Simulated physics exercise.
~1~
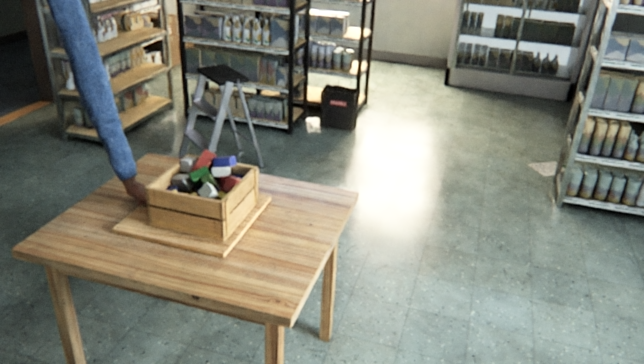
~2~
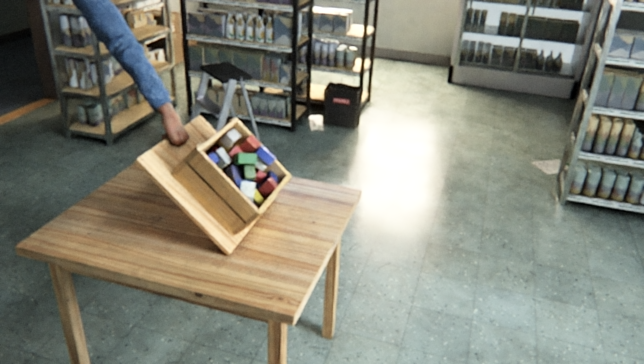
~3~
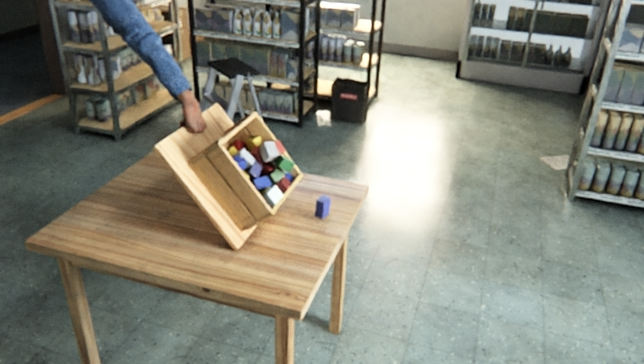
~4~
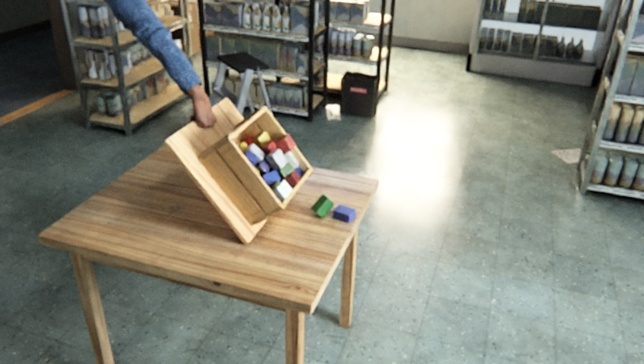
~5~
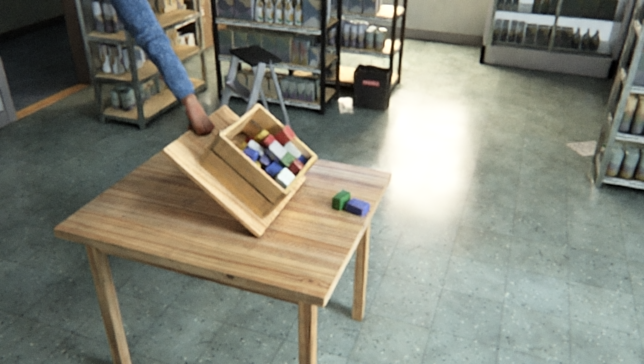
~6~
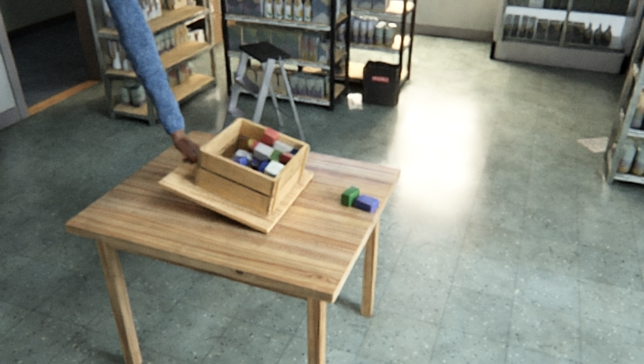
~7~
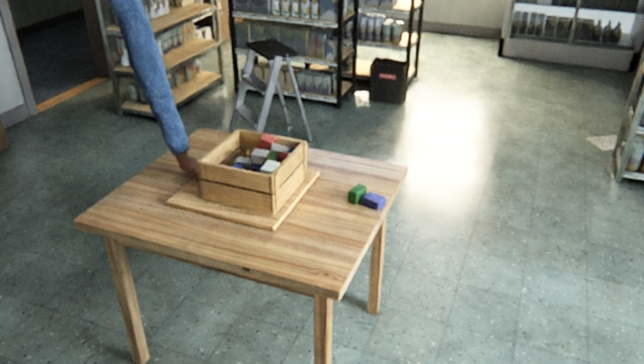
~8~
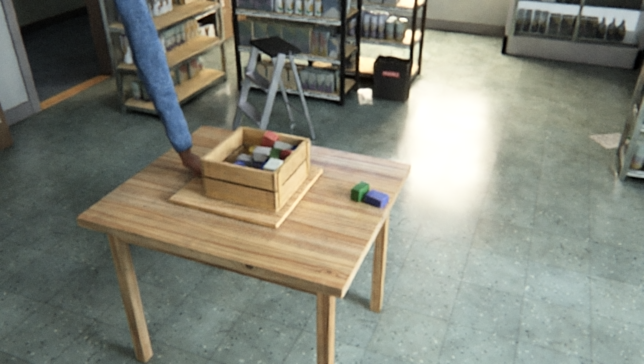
In a room lined with shelves, a hand tipped a board holding a wooden box of colourful blocks steeply to the right on a table, and a blue and a green block tumbled out before it was lowered flat, leaving them lying beside it.
